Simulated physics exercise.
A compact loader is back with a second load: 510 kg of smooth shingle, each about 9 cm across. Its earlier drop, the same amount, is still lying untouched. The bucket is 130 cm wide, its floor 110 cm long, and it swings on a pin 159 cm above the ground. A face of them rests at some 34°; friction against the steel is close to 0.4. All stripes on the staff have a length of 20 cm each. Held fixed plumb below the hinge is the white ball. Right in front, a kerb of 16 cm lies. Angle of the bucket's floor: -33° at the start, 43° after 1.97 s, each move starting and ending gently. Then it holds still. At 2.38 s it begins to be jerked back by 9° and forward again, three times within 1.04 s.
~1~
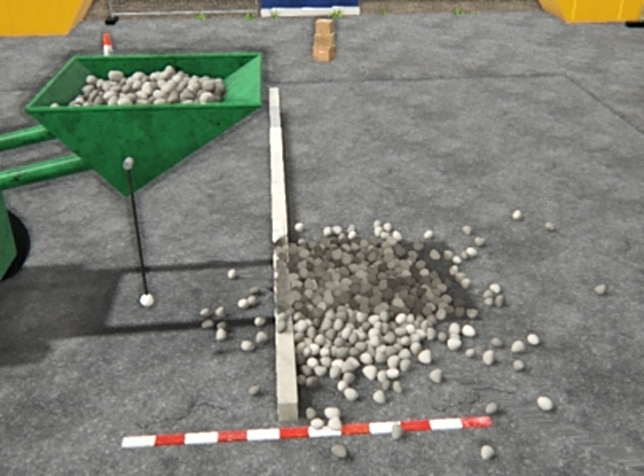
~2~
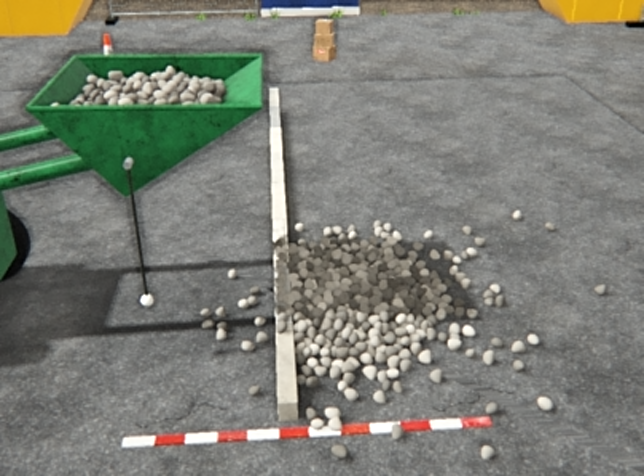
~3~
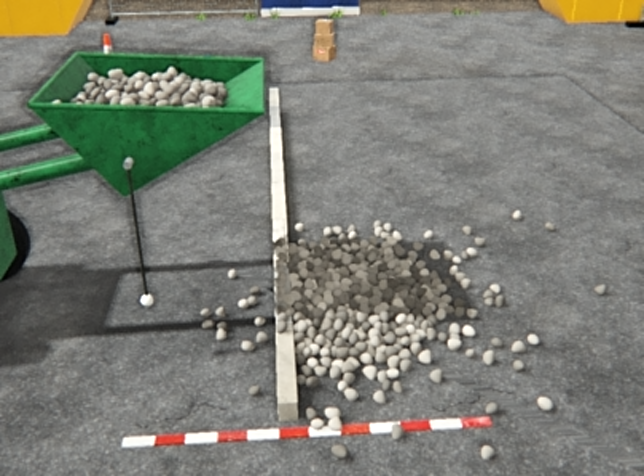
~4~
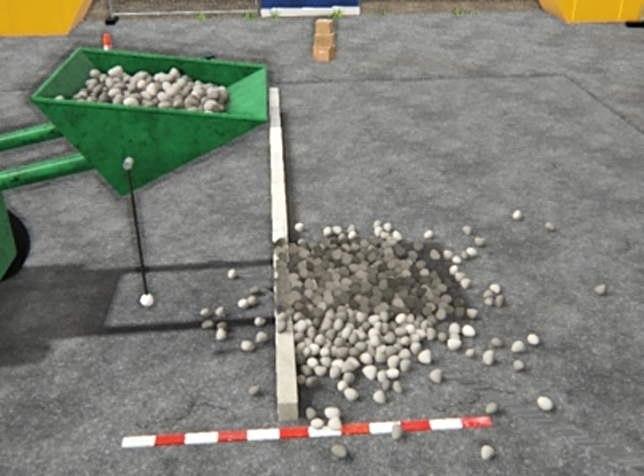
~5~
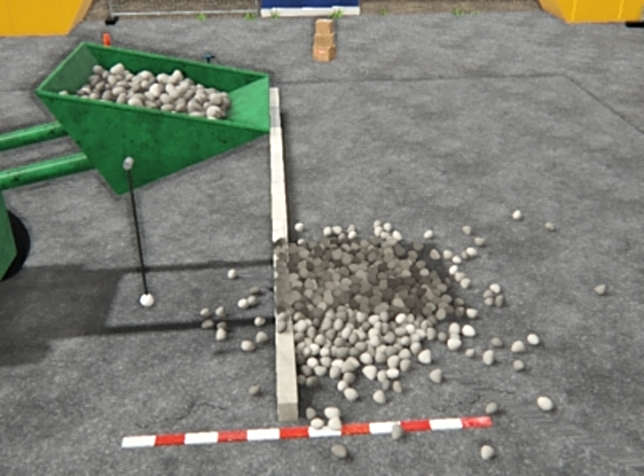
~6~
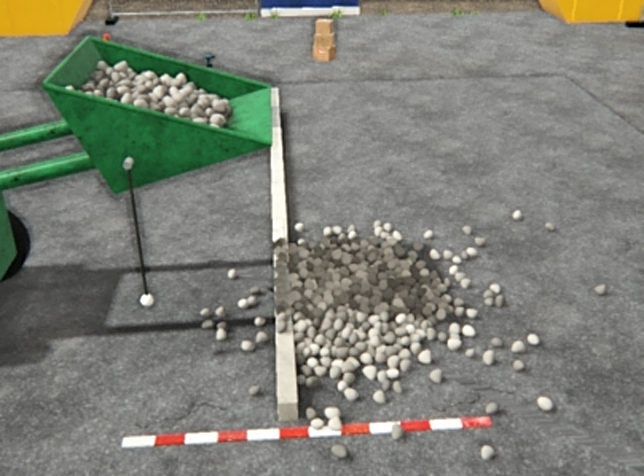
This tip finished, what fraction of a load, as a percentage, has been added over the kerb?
About 63 per cent of a load.
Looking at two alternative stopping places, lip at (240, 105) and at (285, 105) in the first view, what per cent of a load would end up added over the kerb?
I'd say close to 40 per cent for one and close to 85 per cent for the other, in that order.
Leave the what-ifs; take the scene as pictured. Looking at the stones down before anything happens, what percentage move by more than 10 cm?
About 20 %.
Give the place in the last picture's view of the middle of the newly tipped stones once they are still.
The centre sits about (305, 287).
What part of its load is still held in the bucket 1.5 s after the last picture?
Some 15 percent, roughly.
Then, 0.9 s after the last picture the floor is at 31°; in per cent of one load, 94 in the bucket, 11 on this side of the kerb, 95 over the kerb; the foremost stones are at (517, 263).
Then, 1.5 s after the last picture the floor is at 43°; in per cent of one load, 15 in the bucket, 54 on this side of the kerb, 131 over the kerb; the foremost stones are at (517, 263).
Then, 3.3 s after the last picture the floor is at 43°; in per cent of one load, 0 in the bucket, 43 on this side of the kerb, 157 over the kerb; the foremost stones are at (517, 263).
Then, 6.1 s after the last picture the floor is at 43°; in per cent of one load, 0 in the bucket, 43 on this side of the kerb, 157 over the kerb; the foremost stones are at (517, 263). Net gain over the kerb, 63.
